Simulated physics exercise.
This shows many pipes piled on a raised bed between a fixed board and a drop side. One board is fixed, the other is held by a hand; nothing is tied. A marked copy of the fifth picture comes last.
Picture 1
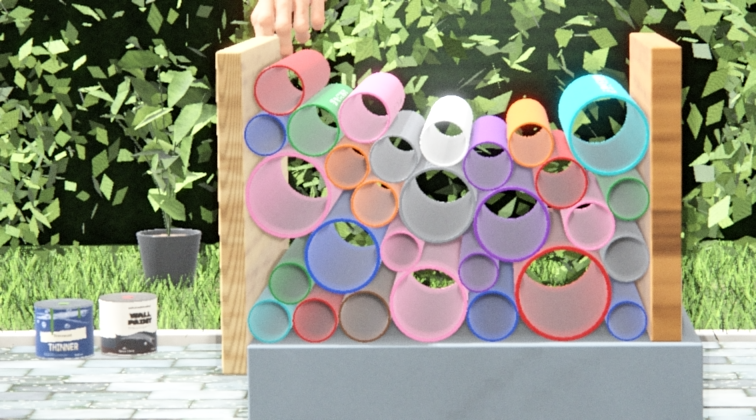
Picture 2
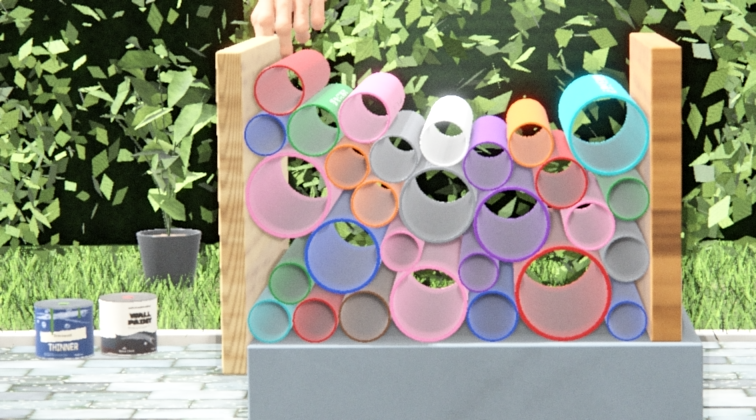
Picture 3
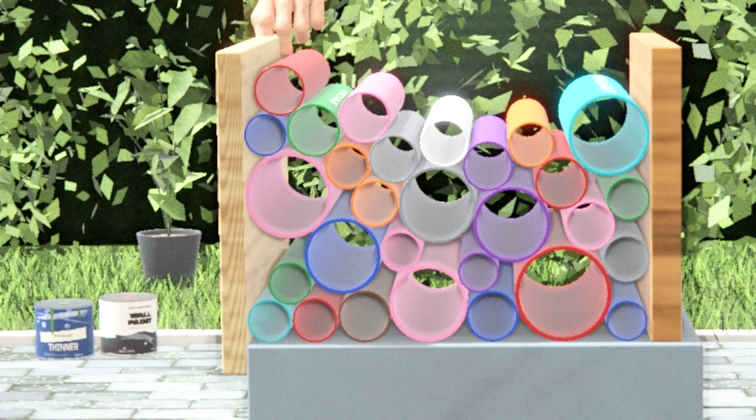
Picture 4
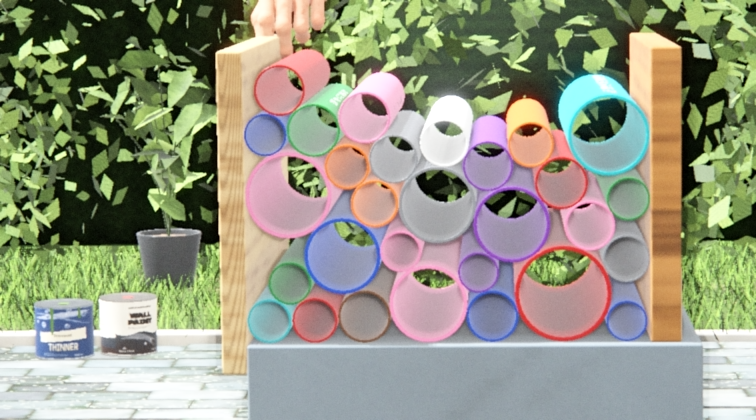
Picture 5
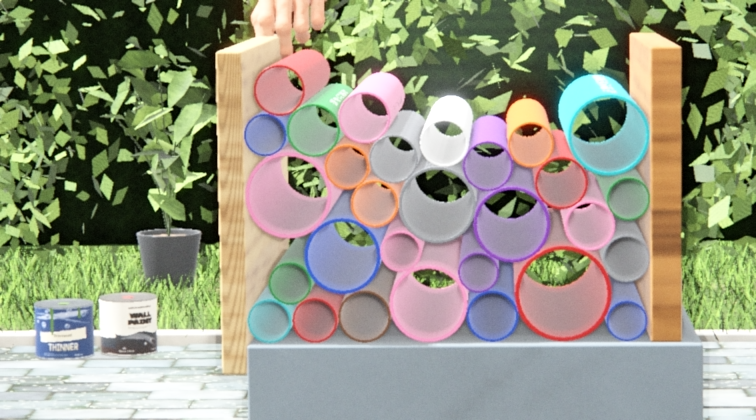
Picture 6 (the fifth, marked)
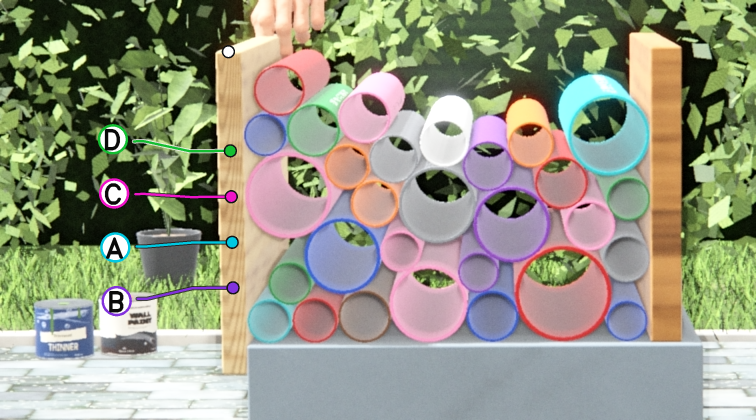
In this clip, a hand grips the top of the left wooden side board beside a stack of colourful pipes on a grey base, with two paint cans and a potted plant at left; nothing visibly moves.
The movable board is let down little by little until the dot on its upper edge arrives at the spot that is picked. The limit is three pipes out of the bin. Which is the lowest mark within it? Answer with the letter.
The lowest mark that will do is A.
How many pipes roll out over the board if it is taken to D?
The count is none.
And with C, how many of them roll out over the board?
With C, two.
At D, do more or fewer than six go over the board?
At D, fewer than six.
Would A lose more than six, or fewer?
It loses fewer than six.
On the marked copy, A at (232, 243); B at (232, 288); C at (231, 197); D at (230, 150); the white dot at (228, 51).
Taking A. A third of the way, top of the board (244, 139).
Two thirds of the way, top of the board (246, 238).
When it is over, top of the board (246, 241), two out over the board.
As for the rest, B more than three out over the board; C two out over the board; D none out over the board.
